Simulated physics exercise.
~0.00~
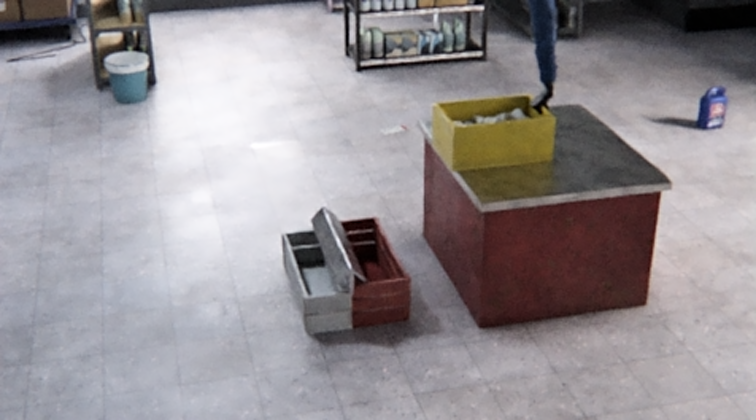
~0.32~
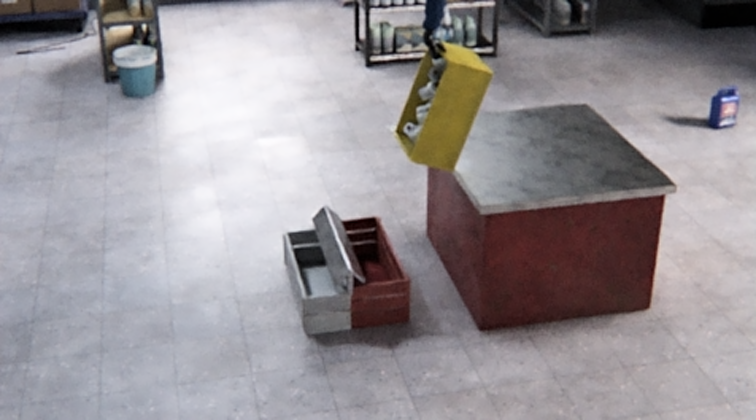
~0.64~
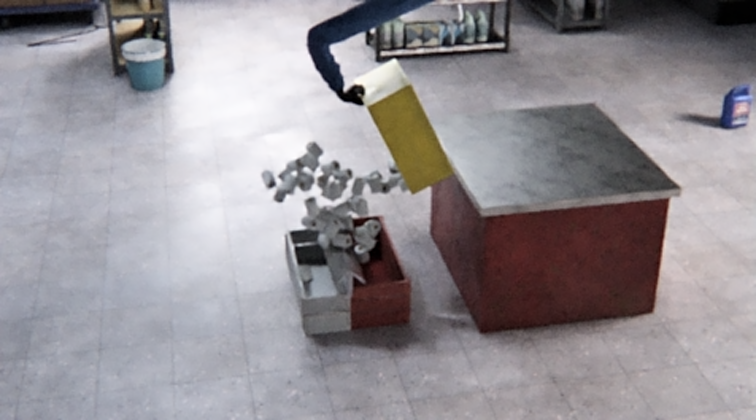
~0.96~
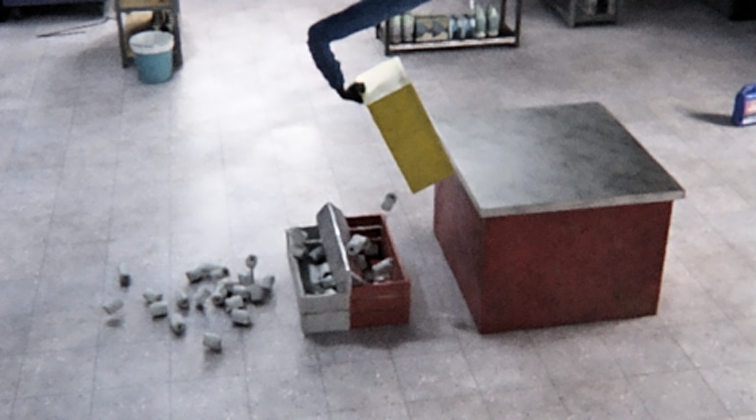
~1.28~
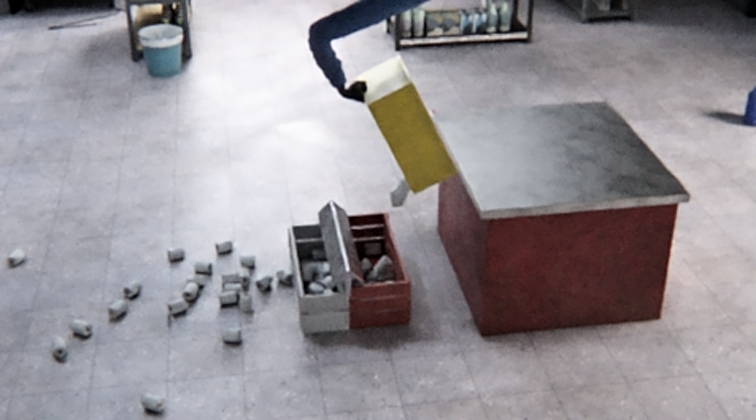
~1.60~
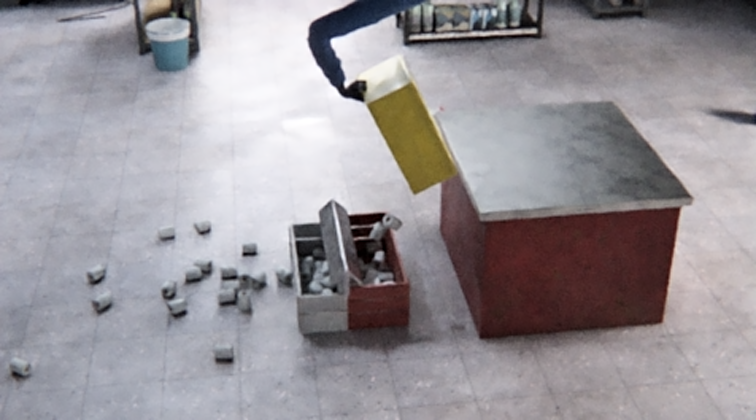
The clip opens on a yellow crate of pale rolls at the edge of a red bench, gripped by a dark blue arm, with a red box and a white box side by side on the floor below. The arm lifts the crate leftward and tips it past upright. The rolls pour out in a cluster over the splitter between the boxes. Some drop into each box, while many fly beyond the white one and scatter leftward across the floor. A few stragglers slide out last, and the crate stays tipped, with both boxes holding rolls and others strewn on the left.
